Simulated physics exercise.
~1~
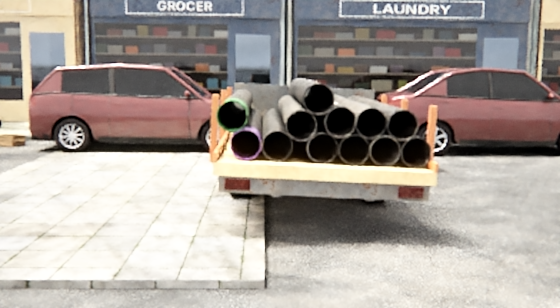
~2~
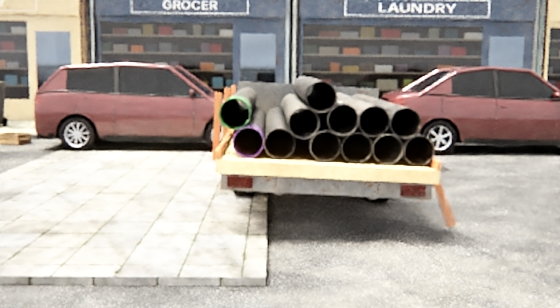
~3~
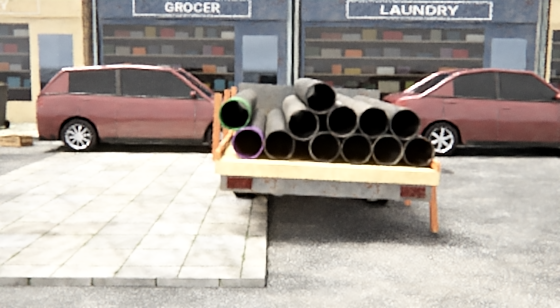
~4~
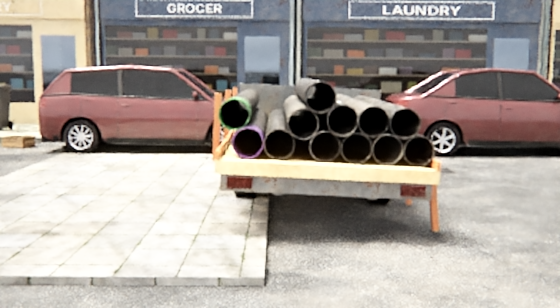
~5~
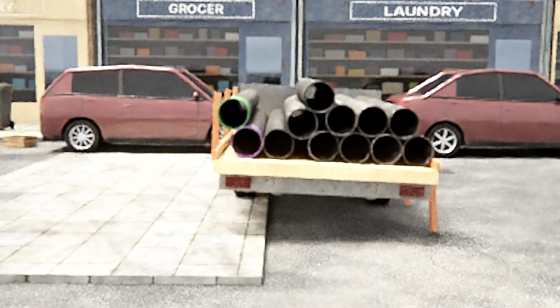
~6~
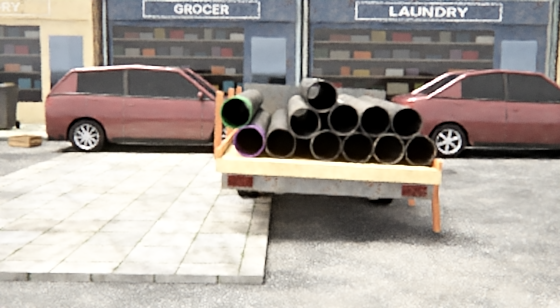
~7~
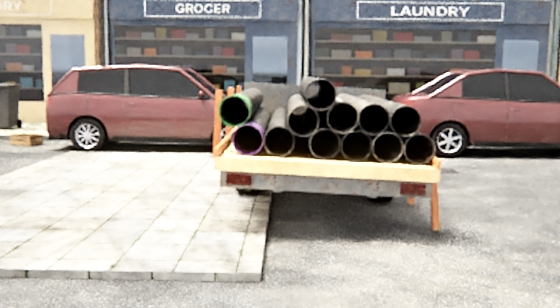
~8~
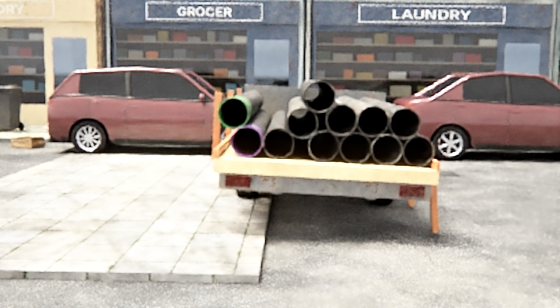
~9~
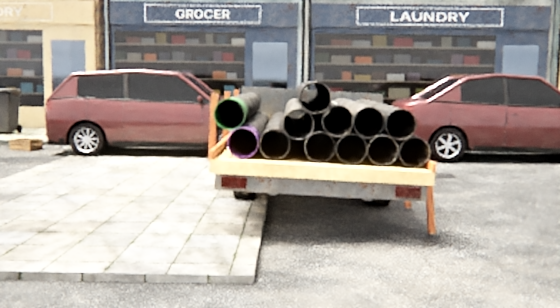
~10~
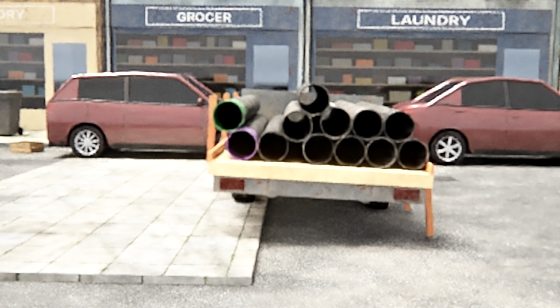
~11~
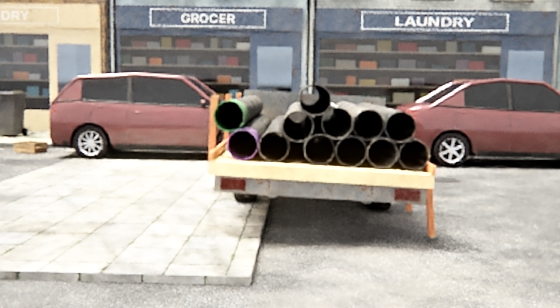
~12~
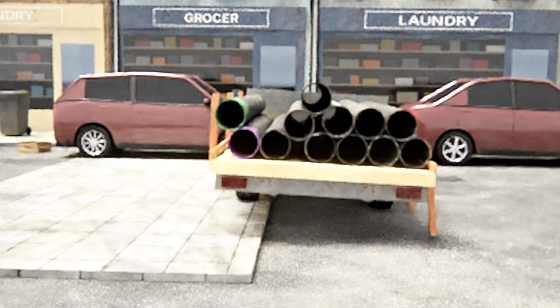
Low trailer stacked with hollow steel pipes standing outside shops as its right-hand post swings down and the whole load stays put.
